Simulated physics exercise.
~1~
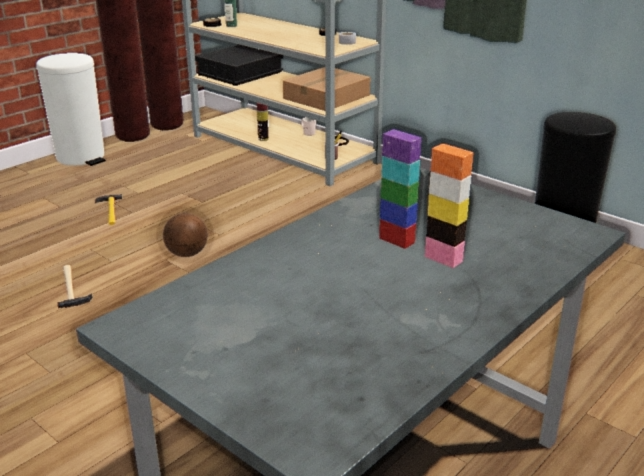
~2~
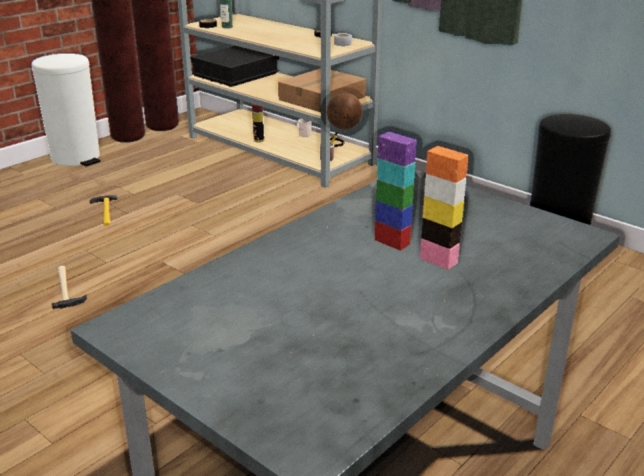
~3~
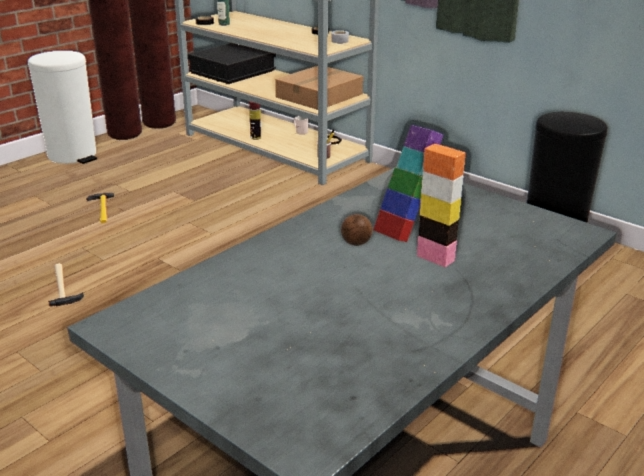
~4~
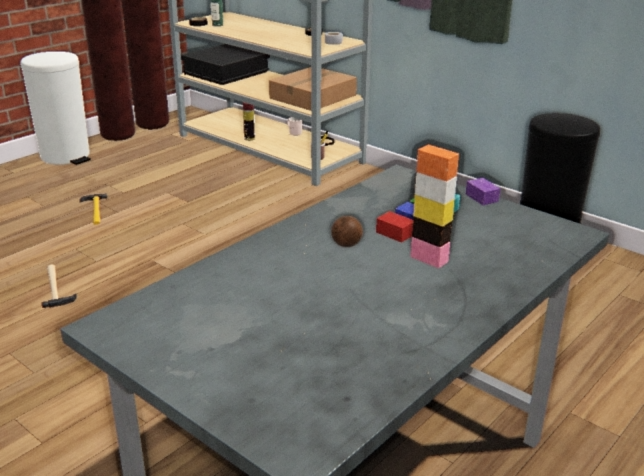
To begin with, two stacks of coloured blocks stand side by side on a grey table, while a brown ball is in the air to their left. The ball flies right and upward, passing in front of the shelves, as both stacks stay standing. It then drops beside the left stack, which leans to the right with its purple block on top. That stack topples over, leaving the purple block toward the far right and the red and blue blocks lying low. The ball sits to the left, and the orange-topped stack still stands with its pink block at the bottom.
